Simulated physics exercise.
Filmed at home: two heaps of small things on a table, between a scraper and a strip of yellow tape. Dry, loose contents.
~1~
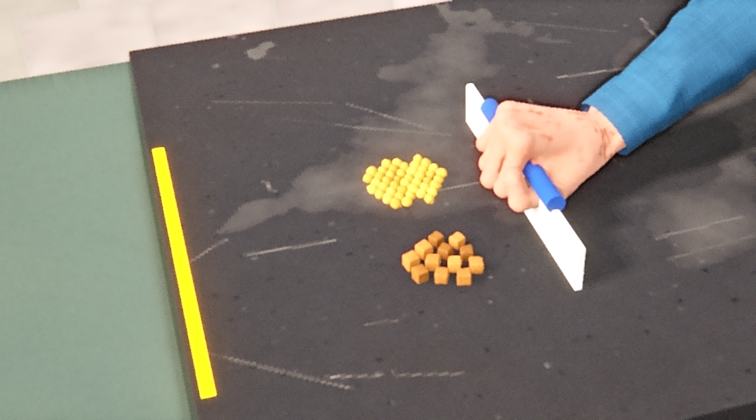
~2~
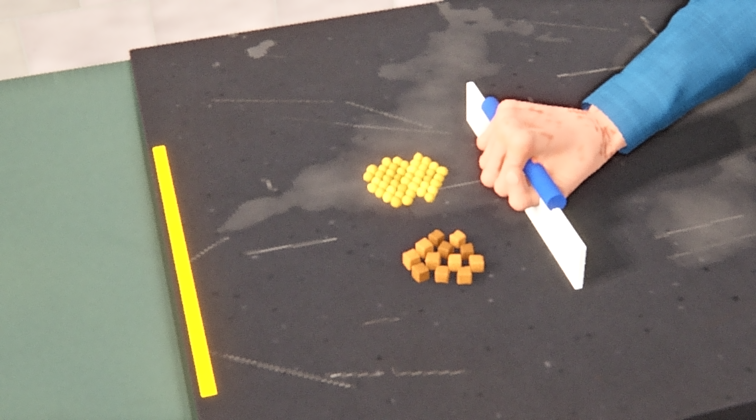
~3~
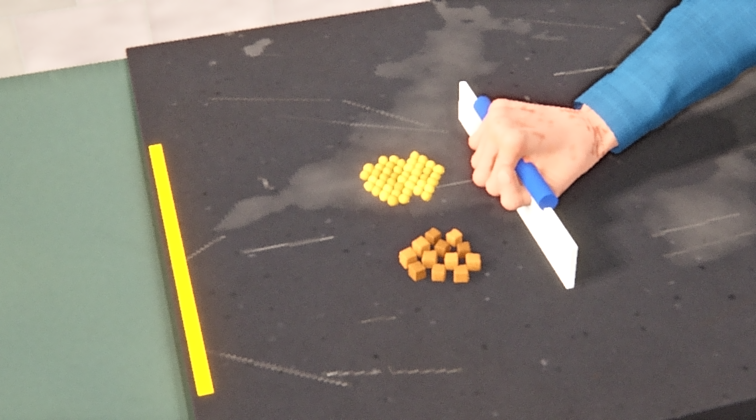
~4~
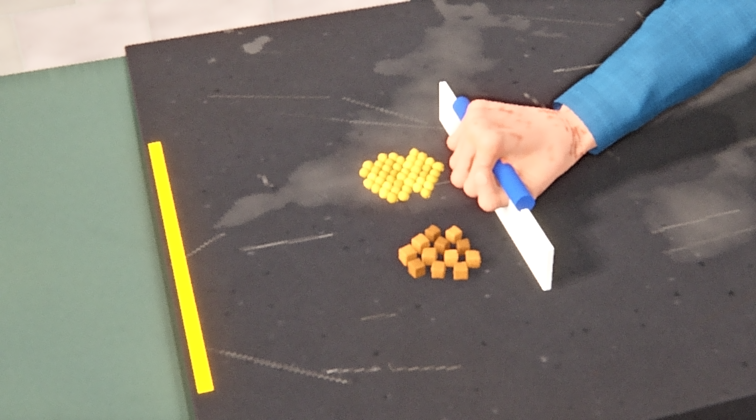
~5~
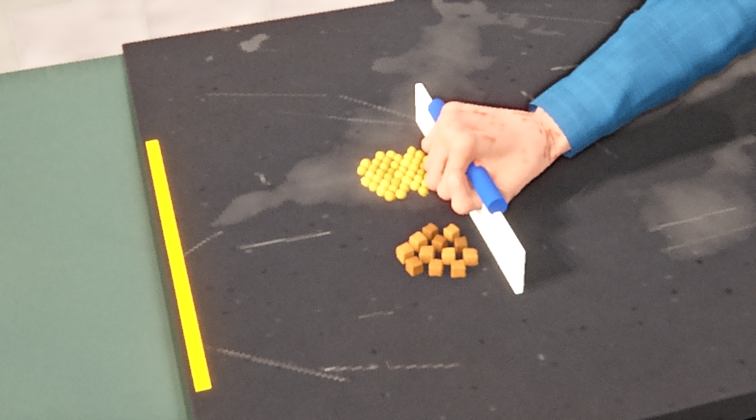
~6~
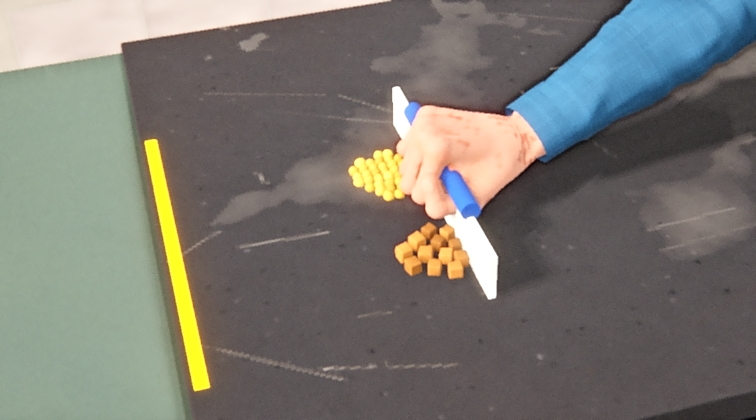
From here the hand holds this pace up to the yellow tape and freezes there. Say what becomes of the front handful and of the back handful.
Note. Front handful: Some pieces fall off. Back handful: Some pieces fall off.
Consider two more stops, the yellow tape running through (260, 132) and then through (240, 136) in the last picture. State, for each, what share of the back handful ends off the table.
About 0 percent the first time, about 0 percent the second.
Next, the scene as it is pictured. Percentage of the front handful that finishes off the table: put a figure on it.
About 100%.
Then, 0.97 s past the last view, scraper still moving, near (300, 190); front handful all on the table, its front near (289, 290); back handful all on the table, its front near (242, 197).
Then, 1.96 s past the last view, scraper stopped at the yellow tape; front handful about two thirds over the edge; back handful about two thirds over the edge.
Then, 2.24 s past the last view, scraper stopped at the yellow tape; front handful all over the edge; back handful all over the edge.
Finally, scraper stopped at the yellow tape; front handful all over the edge; back handful all over the edge.
